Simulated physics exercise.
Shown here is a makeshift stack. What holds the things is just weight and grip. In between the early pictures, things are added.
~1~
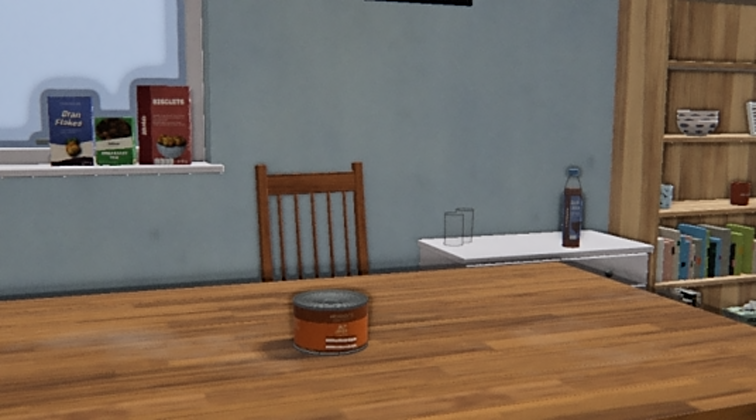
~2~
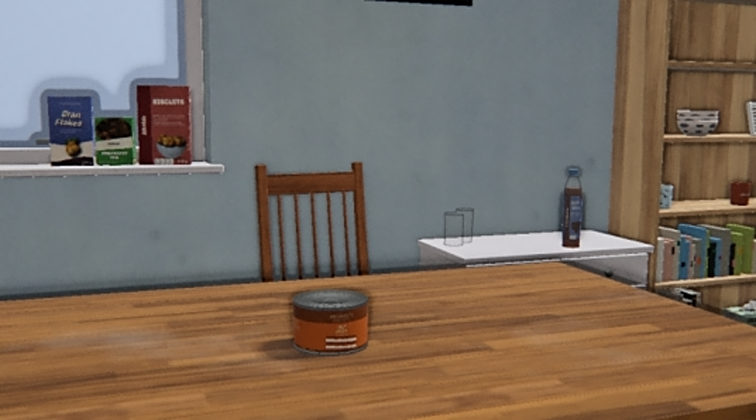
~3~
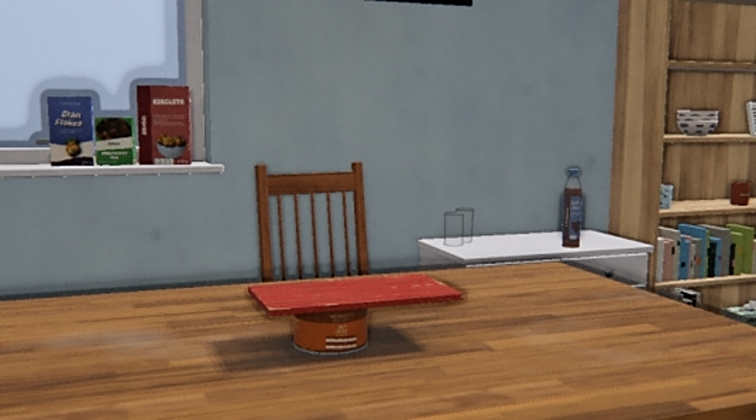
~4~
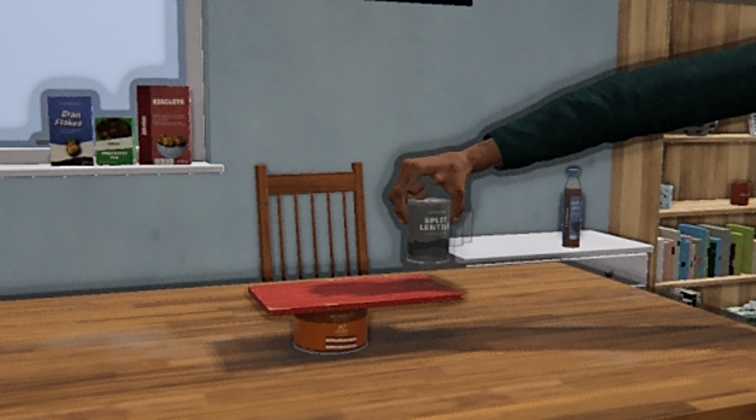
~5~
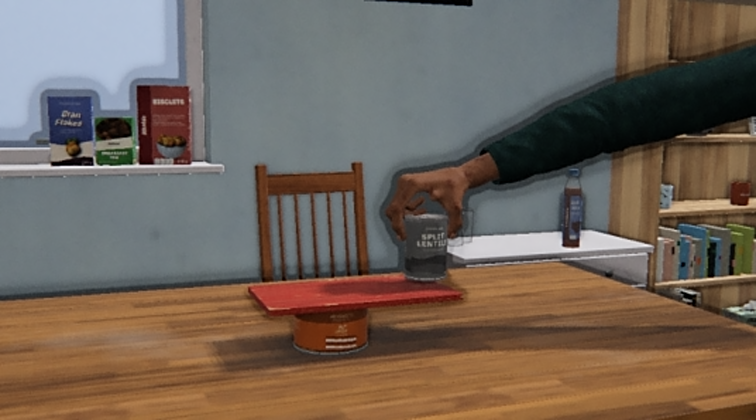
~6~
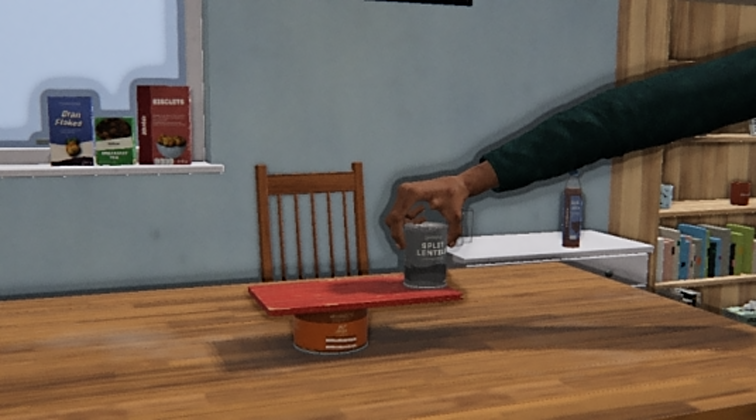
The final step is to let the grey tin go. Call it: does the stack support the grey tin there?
No, it does not.
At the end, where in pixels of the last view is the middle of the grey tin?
The object finishes somewhere near (474, 312).
Then, 0.30 s after the last picture, grey tin now fallen; red board tipped 37° from how it was.
Then, 0.50 s after the last picture, red board tipped 7° from how it was.
At rest, fallen, grey tin; the other 2 in place. Seen from the same camera at the end, grey tin near (474, 312). The stack comes apart.
